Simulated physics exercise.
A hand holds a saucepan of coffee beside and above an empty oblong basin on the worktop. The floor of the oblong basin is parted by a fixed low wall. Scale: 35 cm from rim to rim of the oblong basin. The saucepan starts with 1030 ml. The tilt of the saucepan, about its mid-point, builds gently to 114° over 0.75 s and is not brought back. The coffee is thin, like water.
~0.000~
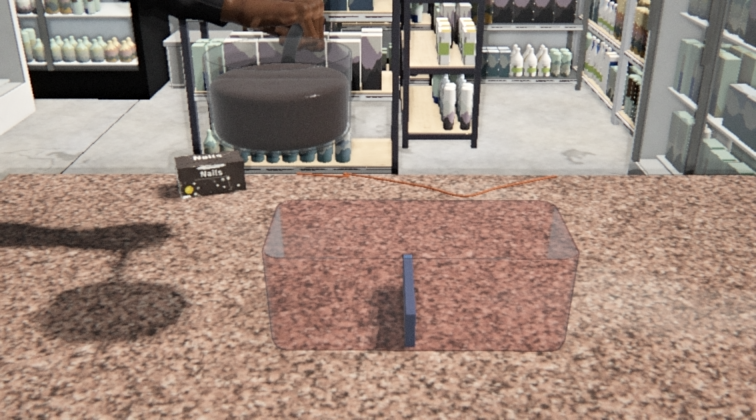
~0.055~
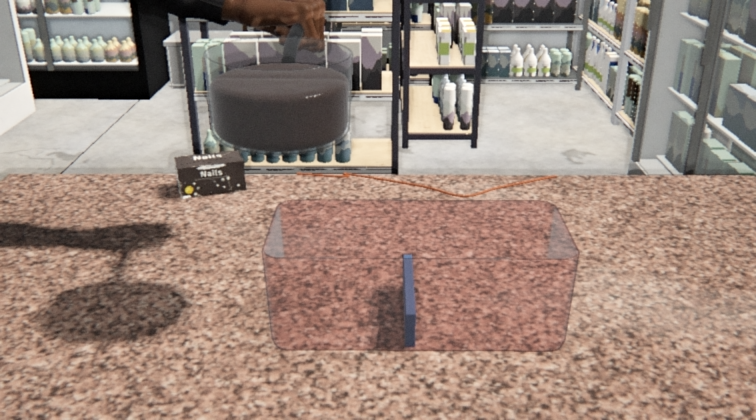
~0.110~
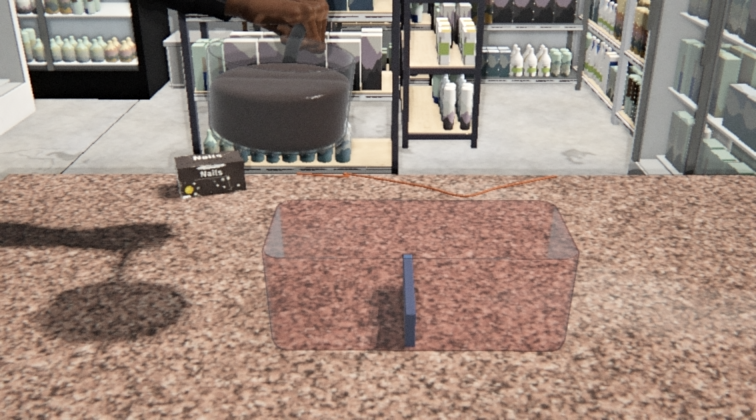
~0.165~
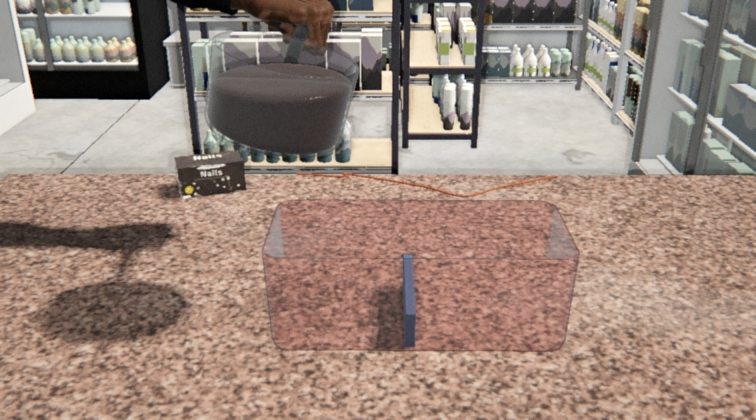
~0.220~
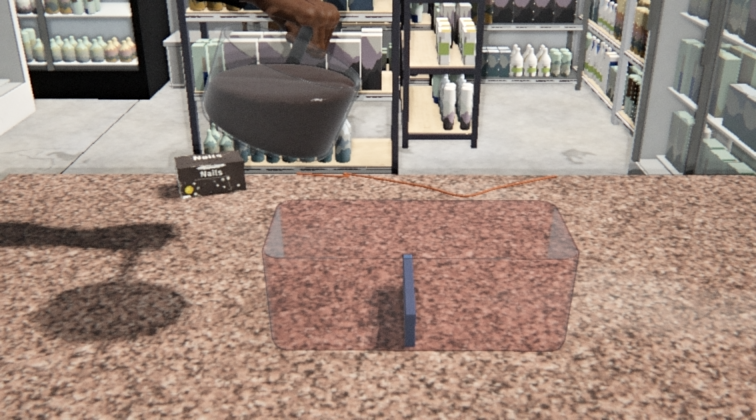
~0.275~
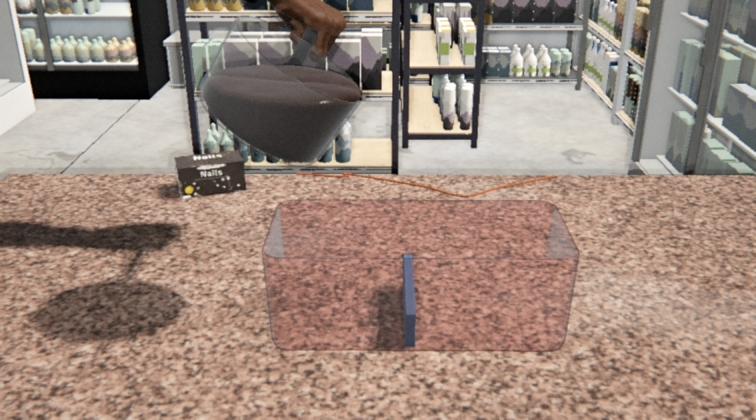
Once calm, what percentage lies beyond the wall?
Roughly 40 per cent is past the wall.
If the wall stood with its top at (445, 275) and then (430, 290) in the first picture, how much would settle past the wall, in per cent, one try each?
First 5, then 20 per cent.
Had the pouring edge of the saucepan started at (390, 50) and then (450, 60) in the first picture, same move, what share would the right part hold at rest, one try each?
In turn about 70 and 90 per cent.
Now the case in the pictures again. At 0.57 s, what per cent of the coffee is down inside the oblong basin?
Some 24 per cent.
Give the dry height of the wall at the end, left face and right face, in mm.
Left about 20 mm, right about 30 mm.
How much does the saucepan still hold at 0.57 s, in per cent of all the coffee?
About 32 per cent.
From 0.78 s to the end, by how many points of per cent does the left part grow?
Near 9 in a hundred.
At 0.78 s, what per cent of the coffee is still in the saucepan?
About 5 per cent.
By 0.57 s the tilt is 98° and 32 per cent is still to pour, 7 is left of the wall and 16 right of it.
By 0.78 s the tilt is 114° and 5 per cent is still to pour, 50 is left of the wall and 37 right of it.
By 1.01 s the tilt is 114° and 0 per cent is still to pour, 58 is left of the wall and 39 right of it.
By 1.25 s the tilt is 114° and 0 per cent is still to pour, 58 is left of the wall and 40 right of it.
At rest 58 per cent lies left of the wall, 40 right of it and 2 outside.
